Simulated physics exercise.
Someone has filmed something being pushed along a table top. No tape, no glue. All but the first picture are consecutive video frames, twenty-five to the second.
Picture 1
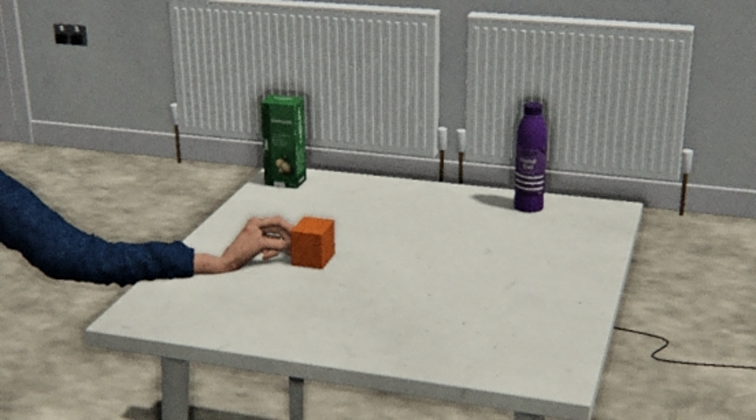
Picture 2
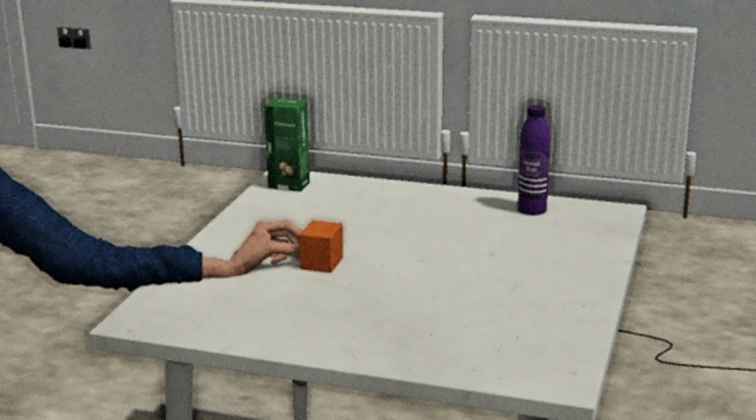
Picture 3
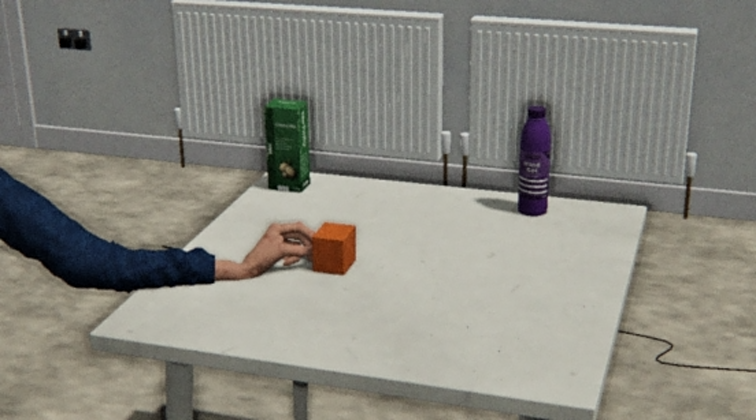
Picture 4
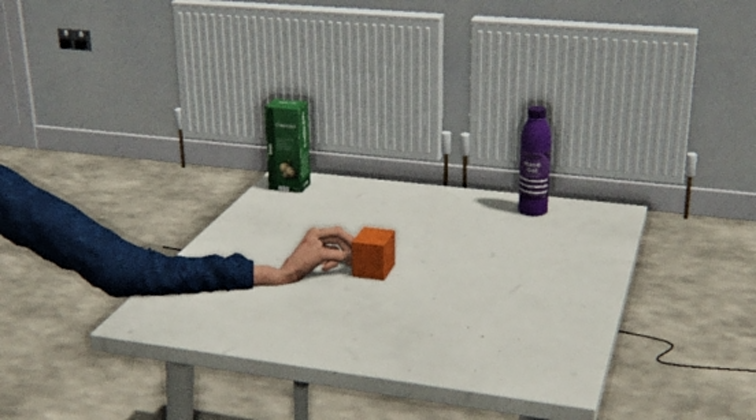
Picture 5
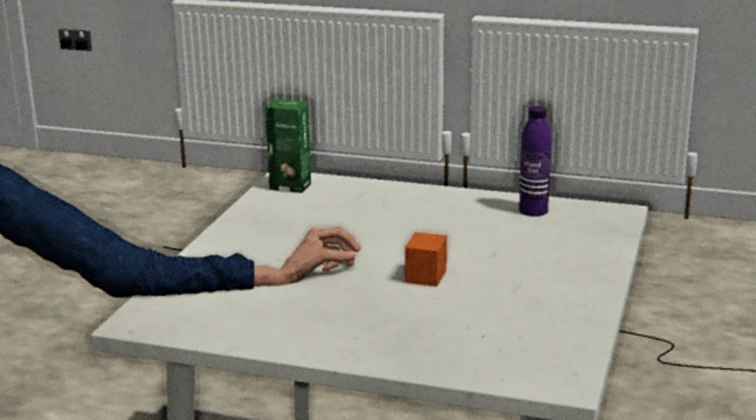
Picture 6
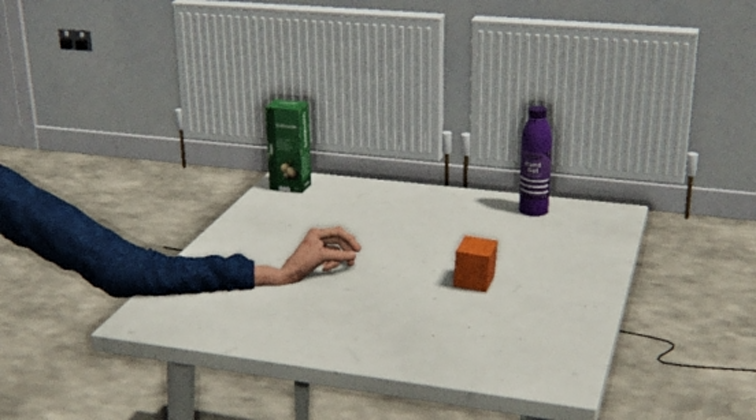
On a pale table near two white radiators, a hand in a dark blue sleeve pushed an orange block to the right, then stayed back while the block slid on, turning slightly.
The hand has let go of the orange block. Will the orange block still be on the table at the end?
The orange block drops to the floor.
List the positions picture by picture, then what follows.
The first frame shows under the hand; orange block (313, 243).
The second frame shows under the hand; orange block (322, 246).
The third frame shows under the hand; orange block (334, 249).
The fourth frame shows orange block (374, 253).
The fifth frame shows orange block (426, 259) shifted about its own width.
The sixth frame shows orange block (475, 263) turned 3° from how it was put.
Then, 0.10 s on from there, orange block shifted well along near (589, 276).
Then, 0.30 s on from there, orange block now off the table.
Then, 0.50 s on from there, things are still on the move.
Then, 0.70 s on from there, as before.
In the end, off the table, orange block.
